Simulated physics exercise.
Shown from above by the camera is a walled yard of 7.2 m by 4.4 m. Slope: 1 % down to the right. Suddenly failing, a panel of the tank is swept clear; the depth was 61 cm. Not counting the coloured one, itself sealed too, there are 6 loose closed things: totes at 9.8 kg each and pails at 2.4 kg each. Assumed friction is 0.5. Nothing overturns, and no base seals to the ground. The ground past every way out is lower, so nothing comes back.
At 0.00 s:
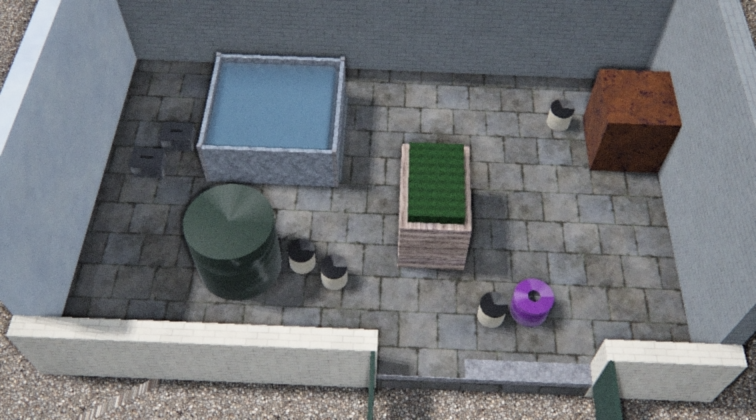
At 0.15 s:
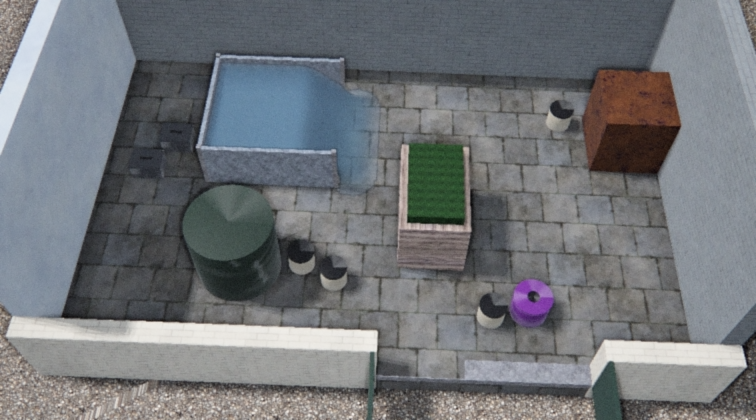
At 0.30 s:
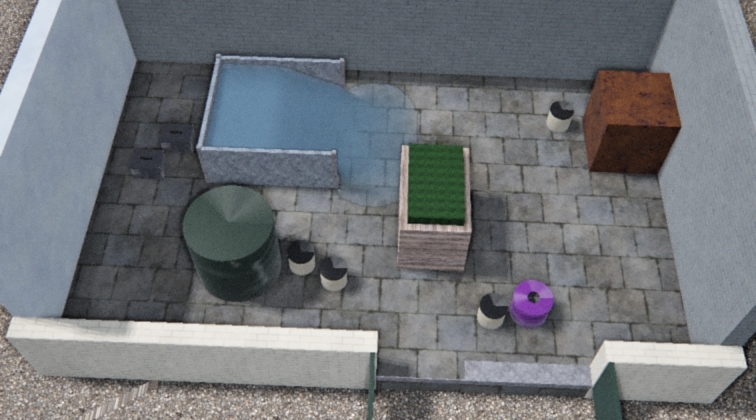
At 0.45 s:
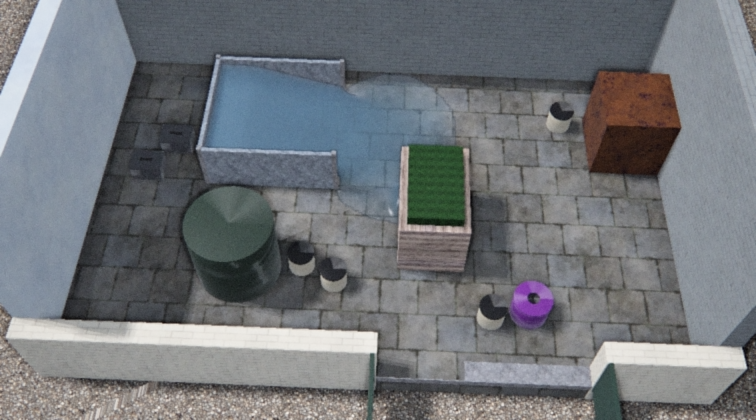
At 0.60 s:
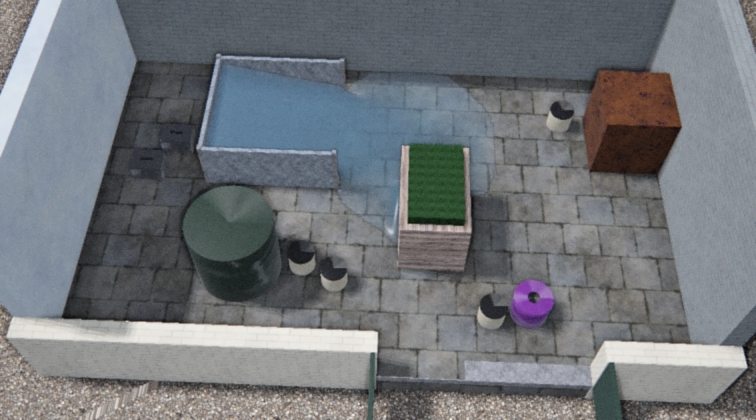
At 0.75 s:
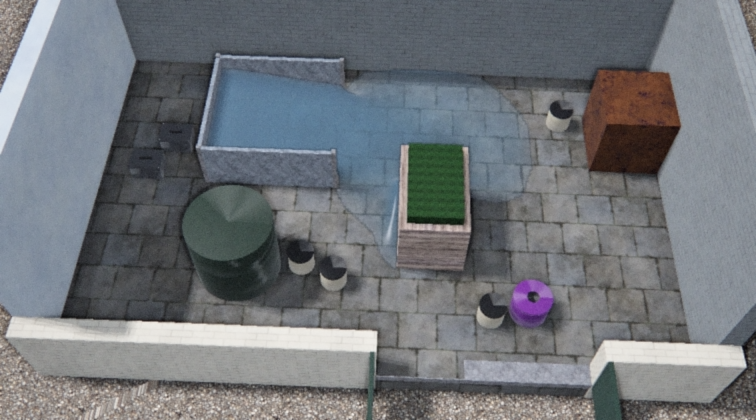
Water poured out of the open right side of a tank in a walled yard and spread across the paving, reaching around the grass-topped planter, while the purple tub and the small pails stayed put.
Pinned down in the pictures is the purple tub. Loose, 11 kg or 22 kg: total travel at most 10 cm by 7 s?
Heavier needed.
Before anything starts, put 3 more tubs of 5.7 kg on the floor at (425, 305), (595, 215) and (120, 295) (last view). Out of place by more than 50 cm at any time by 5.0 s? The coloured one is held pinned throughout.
In that order: Not as far, then farther, then not as far.
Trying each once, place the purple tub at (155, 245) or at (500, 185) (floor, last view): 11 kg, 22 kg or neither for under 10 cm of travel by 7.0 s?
Respectively, first option suffices; neither option.
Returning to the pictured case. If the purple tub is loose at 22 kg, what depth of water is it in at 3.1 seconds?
Around 0 cm.
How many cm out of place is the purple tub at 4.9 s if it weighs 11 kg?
About 10 cm.
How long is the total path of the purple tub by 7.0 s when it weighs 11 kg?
Around 60 centimetres in total.
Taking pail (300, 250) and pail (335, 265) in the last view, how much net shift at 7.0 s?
Taking them in order, that's 20 centimetres and 120 centimetres.
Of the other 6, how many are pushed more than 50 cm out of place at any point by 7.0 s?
My count gives 3.
After 1.4 s the purple tub would be 0 cm from its start with 11 kg and 0 cm from its start with 22 kg; 0 cm of water round it then.
After 3.1 s the purple tub would be 0 cm from its start with 11 kg and 0 cm from its start with 22 kg; 0 cm of water round it then.
After 4.9 s the purple tub would be 15 cm from its start with 11 kg and 0 cm from its start with 22 kg; 7 cm of water round it then.
After 7.0 s the purple tub would be 60 cm from its start with 11 kg and 0 cm from its start with 22 kg; 6 cm of water round it then.
